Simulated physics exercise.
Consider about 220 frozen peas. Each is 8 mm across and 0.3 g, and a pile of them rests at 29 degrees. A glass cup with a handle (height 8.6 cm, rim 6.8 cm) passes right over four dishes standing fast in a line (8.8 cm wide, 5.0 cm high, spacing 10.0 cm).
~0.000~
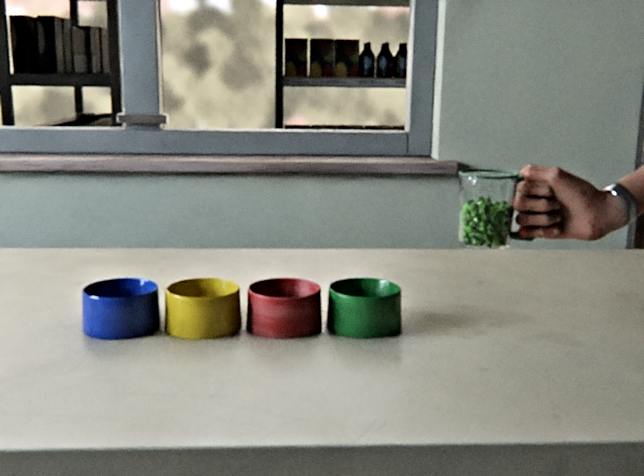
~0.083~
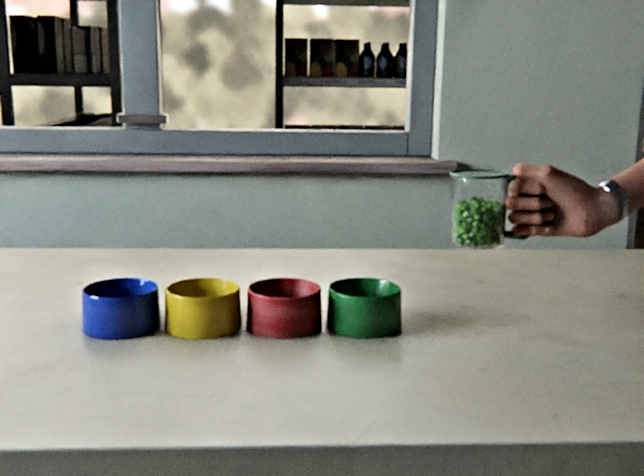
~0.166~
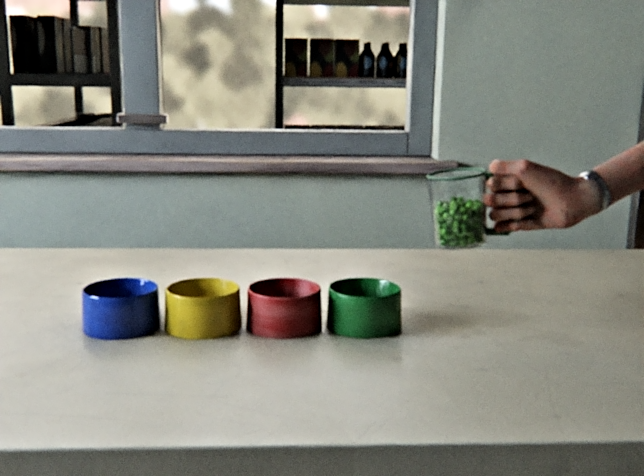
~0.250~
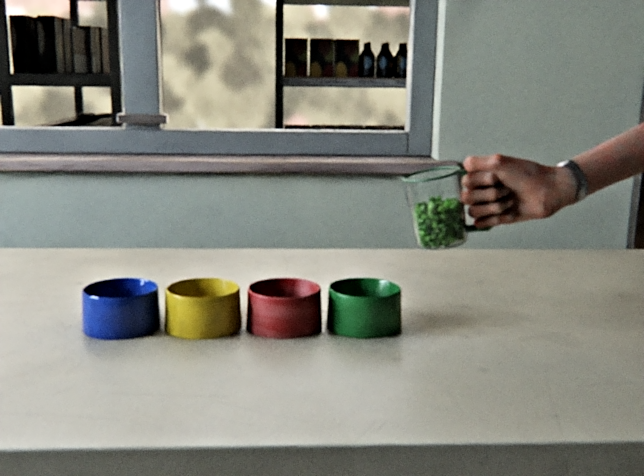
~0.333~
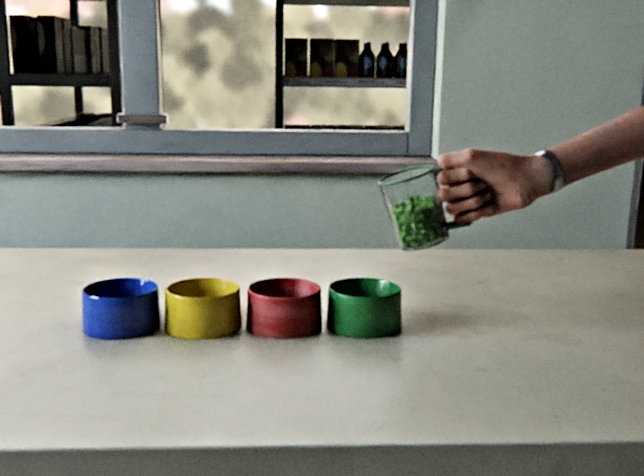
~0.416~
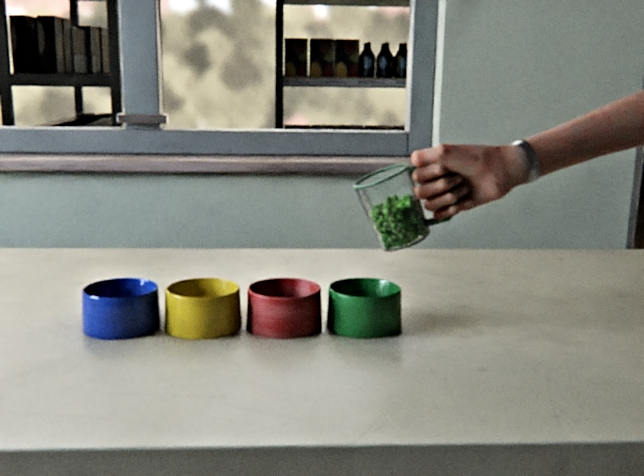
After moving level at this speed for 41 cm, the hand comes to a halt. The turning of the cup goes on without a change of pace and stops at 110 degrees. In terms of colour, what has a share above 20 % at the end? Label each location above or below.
Labels - red dish: Below, blue dish: Above, green dish: Below, yellow dish: Below, counter: Below.
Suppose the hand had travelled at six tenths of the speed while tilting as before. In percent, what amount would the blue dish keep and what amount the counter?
Blue: 80; counter: 10.
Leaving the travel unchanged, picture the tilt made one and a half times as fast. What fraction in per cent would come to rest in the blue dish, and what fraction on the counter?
Blue: 70, counter: 30.
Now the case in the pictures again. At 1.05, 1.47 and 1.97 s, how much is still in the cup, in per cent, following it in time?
It goes roughly like this: 100, 95, 35 per cent.
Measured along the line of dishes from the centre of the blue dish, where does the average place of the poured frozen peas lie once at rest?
Roughly 1 cm to the left.
After 1.05 s, tilt 64 degrees; cup holds 100 %.
Then, at 1.47 s, tilt 91 degrees; cup holds 95 %.
After 1.97 s, tilt 110 degrees; cup holds 35 %, blue 55 %.
At rest (2.9 s), red 0 %, blue 95 %, green 0 %, yellow 0 %, counter 5 %.
